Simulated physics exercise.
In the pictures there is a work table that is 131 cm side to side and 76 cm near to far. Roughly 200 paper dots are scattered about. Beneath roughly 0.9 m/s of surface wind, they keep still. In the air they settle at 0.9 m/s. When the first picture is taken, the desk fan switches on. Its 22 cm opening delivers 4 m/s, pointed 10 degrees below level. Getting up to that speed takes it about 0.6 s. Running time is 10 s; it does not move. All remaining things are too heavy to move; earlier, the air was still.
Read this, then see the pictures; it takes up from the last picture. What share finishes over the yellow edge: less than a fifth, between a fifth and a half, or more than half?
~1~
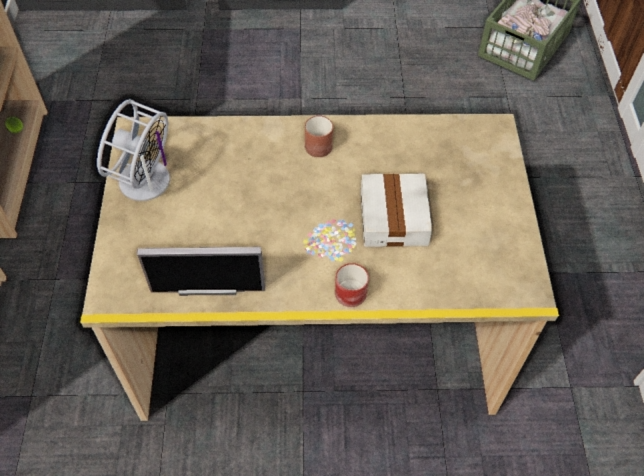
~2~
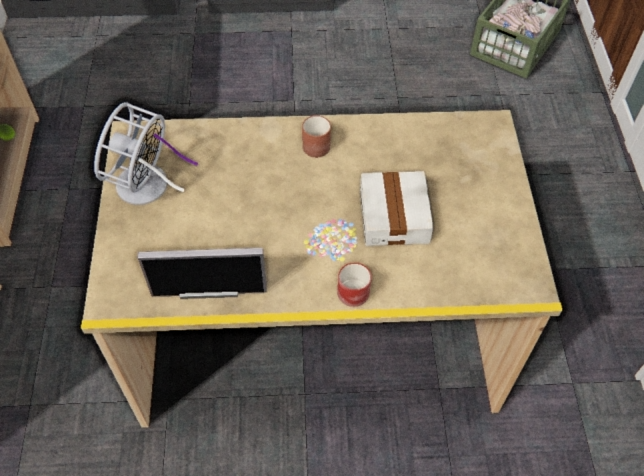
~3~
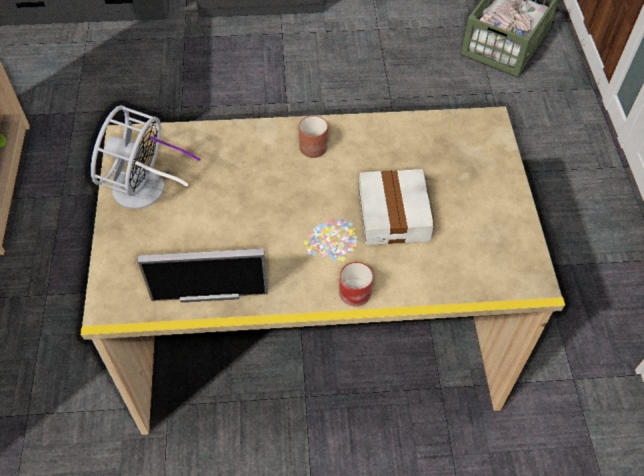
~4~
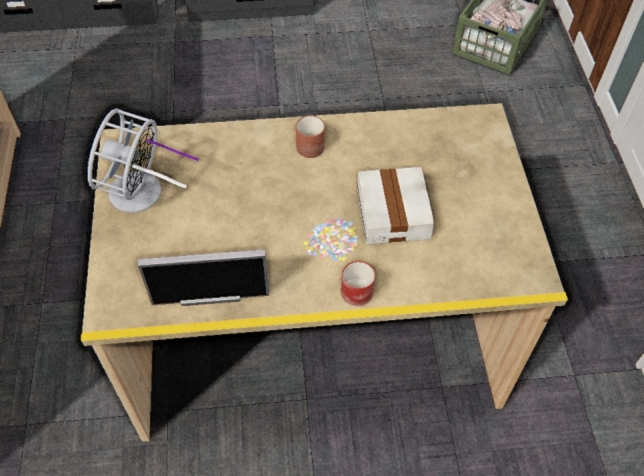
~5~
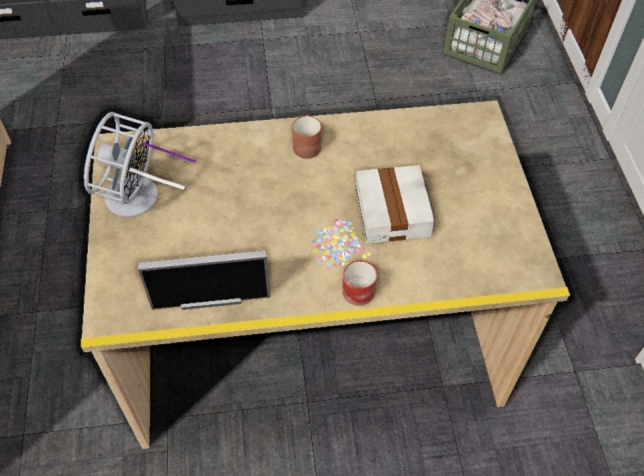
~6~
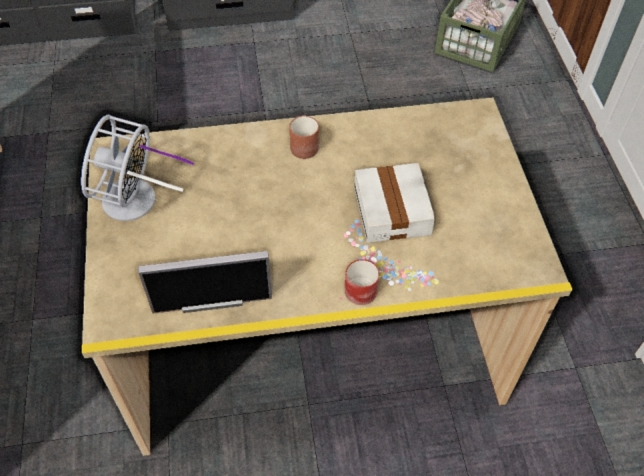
Looks like the bulk will finish beyond that edge.
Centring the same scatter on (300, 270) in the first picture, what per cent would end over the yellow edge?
I'd expect around 100 percent of them to end up there.
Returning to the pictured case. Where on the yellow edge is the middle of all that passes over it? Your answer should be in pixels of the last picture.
Midpoint of crossings, approx. (463, 304).
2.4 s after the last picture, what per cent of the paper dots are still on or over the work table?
Around 0 %.
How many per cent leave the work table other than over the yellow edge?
About 2 per cent of them.
Then, 1.2 s after the last picture the count stands so, 98 % are over the yellow edge.
Then, 2.4 s after the last picture the count stands so, 98 % are over the yellow edge.
Then, 4.7 s after the last picture the count stands so, 98 % are over the yellow edge.
Then, 9.2 s after the last picture, at the end, 98 % are over the yellow edge.
